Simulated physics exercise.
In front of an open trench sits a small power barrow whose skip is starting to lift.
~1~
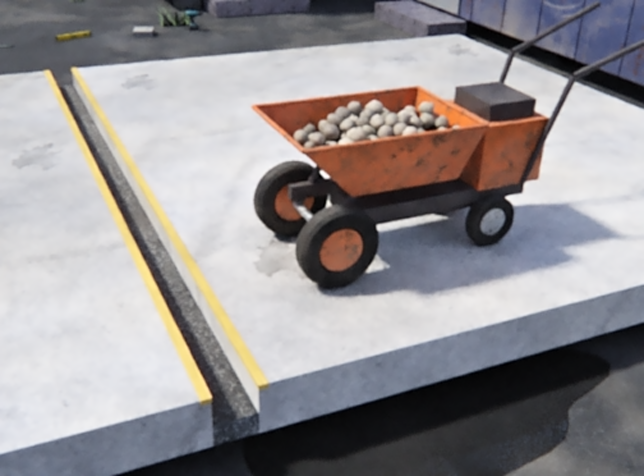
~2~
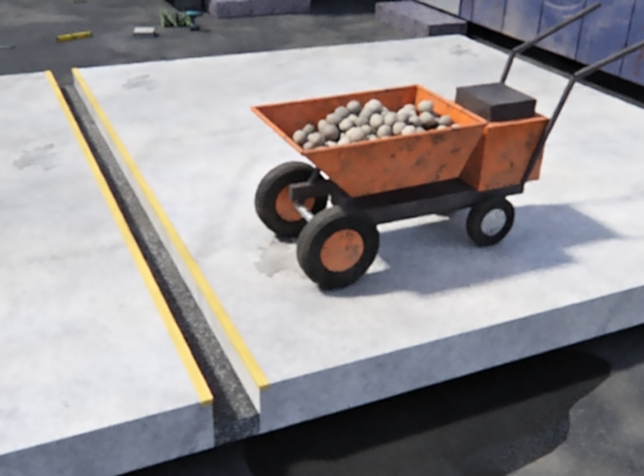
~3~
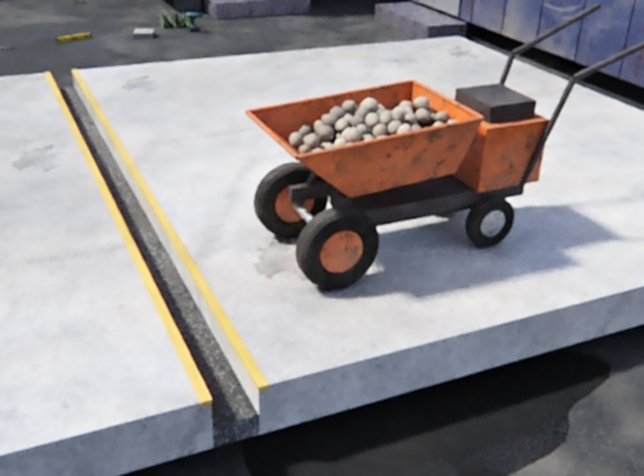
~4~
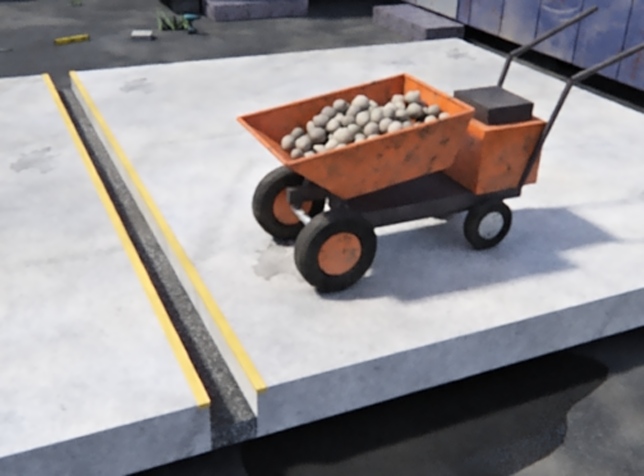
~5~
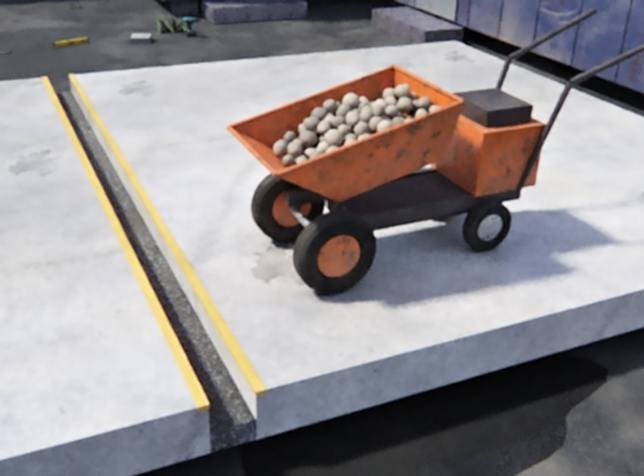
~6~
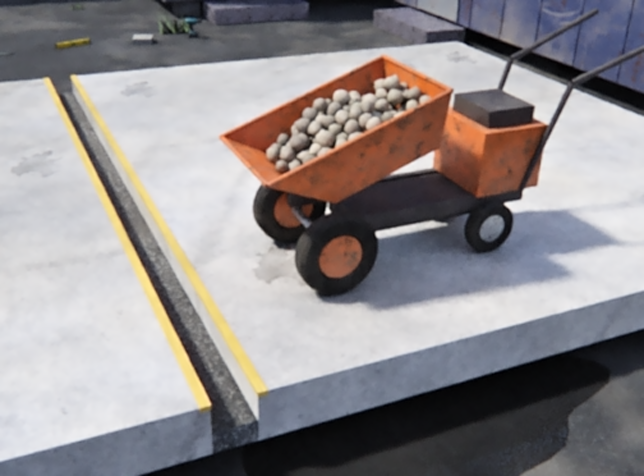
The clip shows an orange four-wheeled barrow loaded with rounded stones standing on a pale slab beside a narrow, yellow-edged trench, as its skip gradually tilts forward to the left, its rear rising while the wheels stay in place.
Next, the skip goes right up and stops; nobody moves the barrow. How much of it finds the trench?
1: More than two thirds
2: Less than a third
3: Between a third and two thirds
The answer is 3.
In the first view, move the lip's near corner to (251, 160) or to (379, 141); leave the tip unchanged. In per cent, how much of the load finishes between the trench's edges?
About 10 percent at the first place and about 30 percent at the second.
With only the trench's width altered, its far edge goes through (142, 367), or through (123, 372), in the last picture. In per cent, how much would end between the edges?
90 %, then 100 %.
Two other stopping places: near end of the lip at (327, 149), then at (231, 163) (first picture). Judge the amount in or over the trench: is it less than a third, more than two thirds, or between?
In the middle band; below one third.
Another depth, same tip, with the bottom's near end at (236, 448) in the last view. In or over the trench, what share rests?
Close to 70 per cent.
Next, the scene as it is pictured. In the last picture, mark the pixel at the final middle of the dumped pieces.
About (164, 287).
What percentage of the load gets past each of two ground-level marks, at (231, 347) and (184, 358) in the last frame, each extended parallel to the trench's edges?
Estimate, first then second: 90 %, 40 %.
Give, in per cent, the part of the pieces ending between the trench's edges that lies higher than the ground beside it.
Roughly 35 %.
Just after the last frame, skip tipped steeply; every one in the skip.
A moment on, skip tipped steeply; roughly half in the skip; just a few short of the trench; roughly a quarter in or heaped over the trench; about a tenth beyond it; about a tenth falling.
Further on, skip tipped right over; just a few in the skip; about a tenth short of the trench; roughly half in or heaped over the trench; roughly a third beyond it.
When it is over, skip tipped right over; about a tenth short of the trench; roughly half in or heaped over the trench; roughly a third beyond it.
